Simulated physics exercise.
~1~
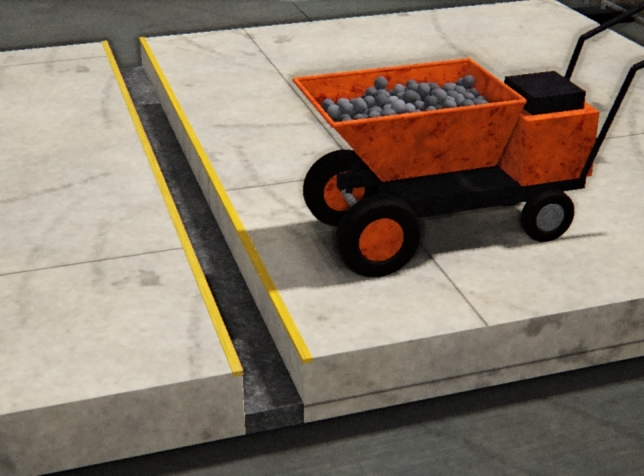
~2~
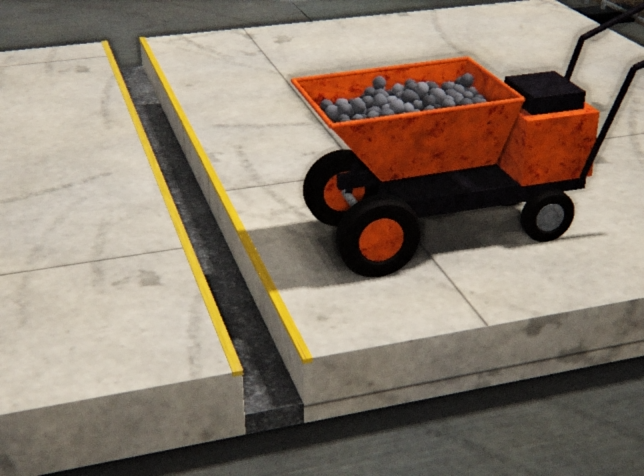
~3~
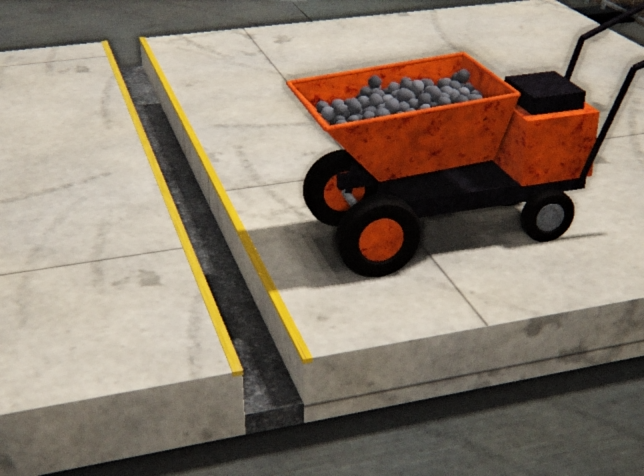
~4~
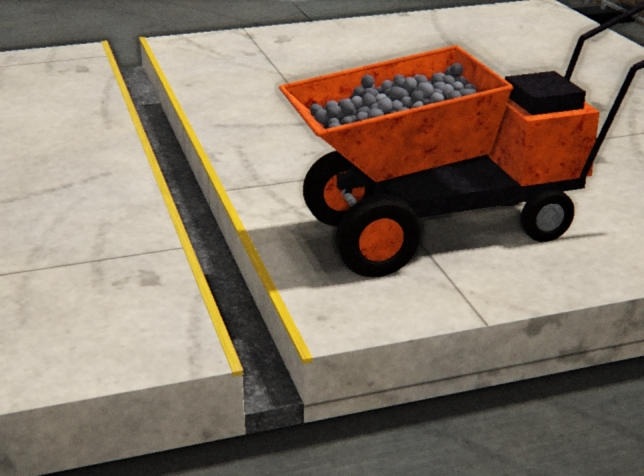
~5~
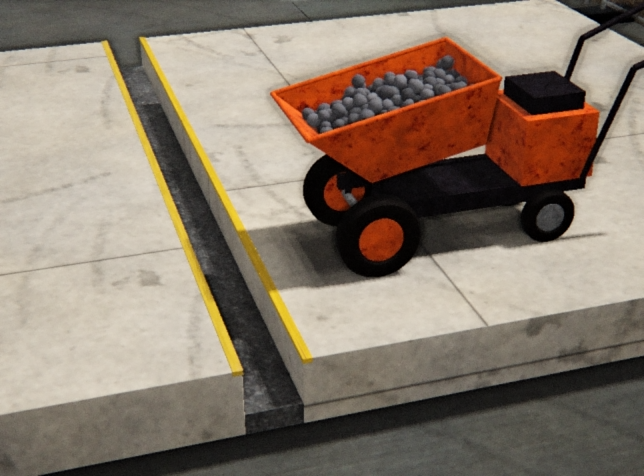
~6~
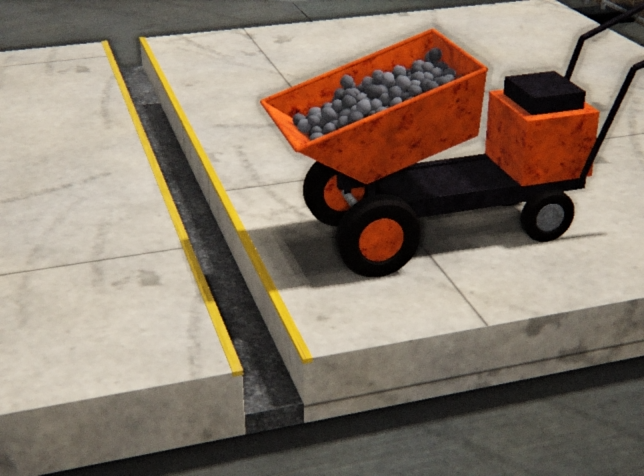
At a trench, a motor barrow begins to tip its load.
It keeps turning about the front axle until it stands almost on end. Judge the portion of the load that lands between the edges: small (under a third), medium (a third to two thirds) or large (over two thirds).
Medium.
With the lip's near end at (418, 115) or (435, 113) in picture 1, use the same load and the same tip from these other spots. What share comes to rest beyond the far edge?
First spot 0 per cent, second spot 0 per cent.
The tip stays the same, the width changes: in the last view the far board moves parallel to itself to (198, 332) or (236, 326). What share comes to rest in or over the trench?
Close to 80 per cent in the first, close to 20 per cent in the second.
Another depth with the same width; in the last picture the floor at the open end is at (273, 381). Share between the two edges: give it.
Around 30 percent.
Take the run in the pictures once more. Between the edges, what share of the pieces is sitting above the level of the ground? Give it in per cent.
Estimate: Around 10 %.
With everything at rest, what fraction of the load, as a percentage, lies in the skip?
Roughly 10 percent.
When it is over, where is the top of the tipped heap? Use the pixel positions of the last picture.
My guess for the top is about pixel (167, 258).
Just after the last frame, skip tipped steeply; every one in the skip.
A moment on, skip tipped right over; the larger part in the skip; about a tenth in or heaped over the trench; about a tenth beyond it; just a few falling.
Further on, skip tipped right over; roughly a quarter in the skip; roughly half in or heaped over the trench; roughly a third beyond it.
When it is over, skip tipped right over; about a tenth in the skip; roughly half in or heaped over the trench; roughly a third beyond it.
